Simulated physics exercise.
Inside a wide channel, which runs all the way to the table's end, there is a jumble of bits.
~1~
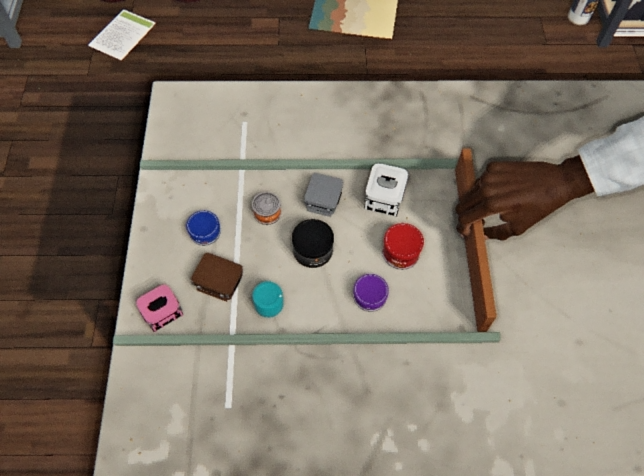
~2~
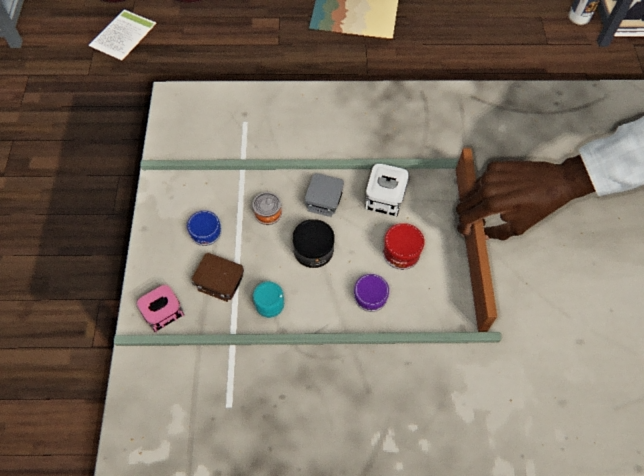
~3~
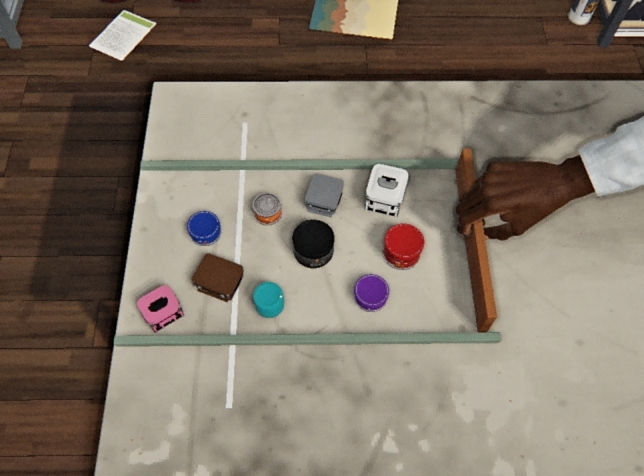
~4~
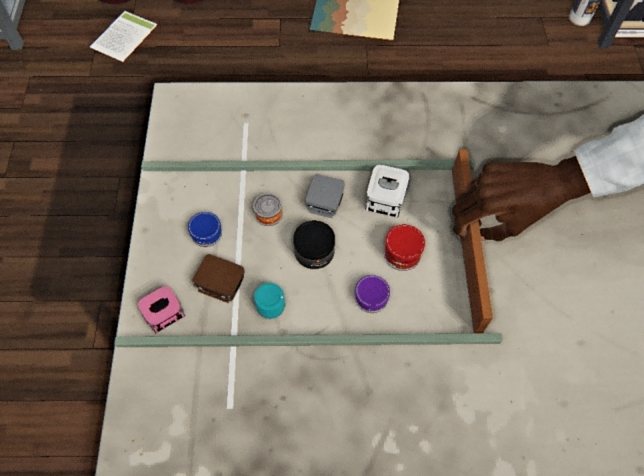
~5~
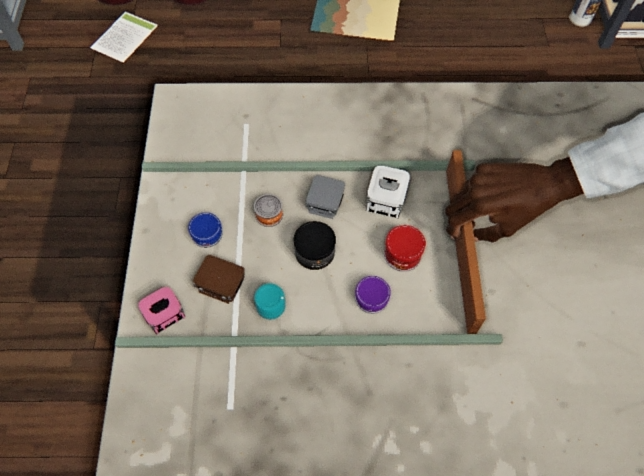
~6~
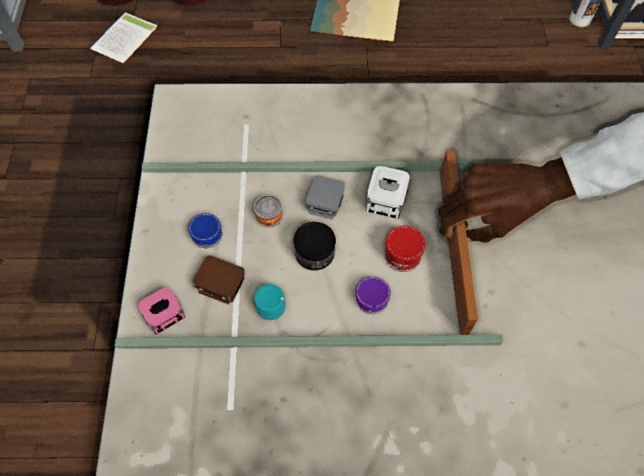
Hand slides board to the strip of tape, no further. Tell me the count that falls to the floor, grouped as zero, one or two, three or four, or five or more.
The count is zero.
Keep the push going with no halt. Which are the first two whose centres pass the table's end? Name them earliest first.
The order is the blue pot, then the orange pot.
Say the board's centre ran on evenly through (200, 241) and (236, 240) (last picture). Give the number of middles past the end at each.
At the first spot the count is 2, and at the second it is 0.
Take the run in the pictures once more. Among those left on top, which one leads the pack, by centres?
The blue pot.
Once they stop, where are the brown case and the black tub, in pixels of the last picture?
The first sits around (185, 280), while the other sits around (181, 239).
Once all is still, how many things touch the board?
3 in contact.
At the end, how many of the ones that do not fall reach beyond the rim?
Counting them gives 0.
Soon after, none off yet; pink case at rest near (162, 311); blue pot at rest near (206, 231); brown case at rest near (220, 280).
In the end, the number that fall off is zero.
